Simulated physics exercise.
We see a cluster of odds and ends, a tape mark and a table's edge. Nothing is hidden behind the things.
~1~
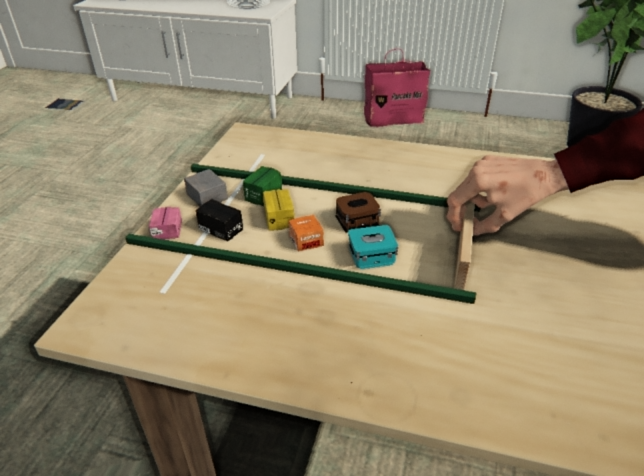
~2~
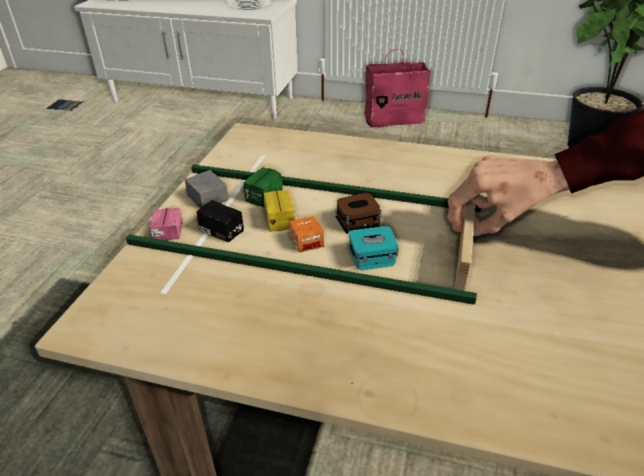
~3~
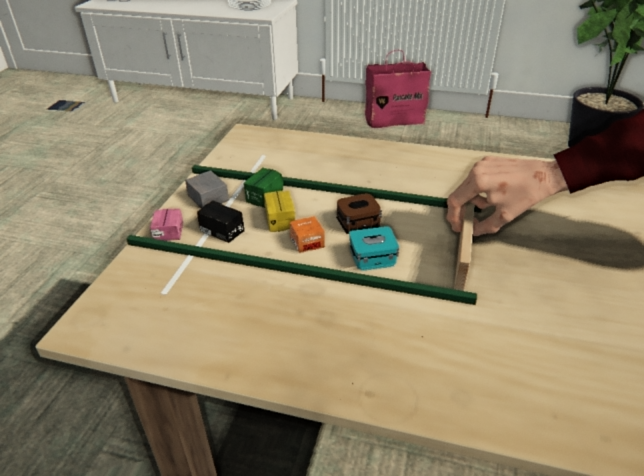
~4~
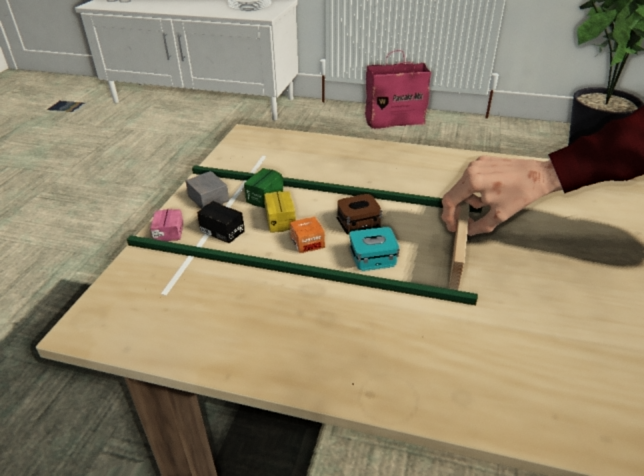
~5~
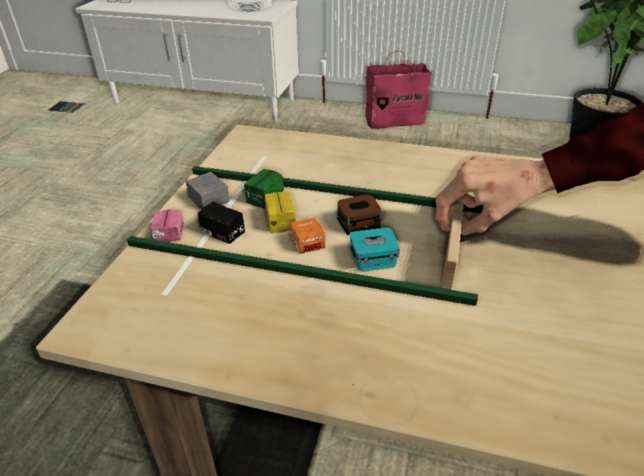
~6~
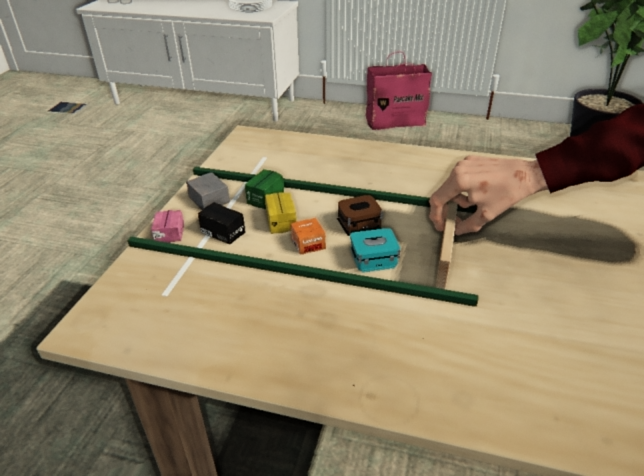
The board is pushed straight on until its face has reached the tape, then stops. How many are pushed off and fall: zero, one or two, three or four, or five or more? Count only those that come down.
In the end the number that fall off is three or four.
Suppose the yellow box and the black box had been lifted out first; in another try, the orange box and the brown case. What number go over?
1 in the first case, 1 in the second.
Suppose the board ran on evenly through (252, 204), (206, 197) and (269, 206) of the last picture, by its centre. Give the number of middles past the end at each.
The counts: 1, 6 and 0.
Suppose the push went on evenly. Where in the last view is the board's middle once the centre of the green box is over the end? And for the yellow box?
Near (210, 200) and (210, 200).
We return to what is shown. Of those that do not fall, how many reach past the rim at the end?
It comes to 0.
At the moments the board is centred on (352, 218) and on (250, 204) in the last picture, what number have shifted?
At the one place 3, at the other 8.
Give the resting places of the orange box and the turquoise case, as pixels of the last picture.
The orange box stops around (162, 217); the turquoise case around (195, 217).
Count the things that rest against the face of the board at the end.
2 of them.
Soon after, none off yet; pink box at rest near (168, 226); grey block at rest near (208, 192); black box at rest near (222, 223).
After that, none off yet; pink box at rest near (168, 226); grey block at rest near (208, 192); black box moving near (218, 223).
And then, none off yet; pink box tilting well over near (130, 227); grey block displaced about its own width near (188, 189); black box displaced about its own width near (167, 214).
In the end, the number that fall off is three or four; gone, black box, grey block and pink box.
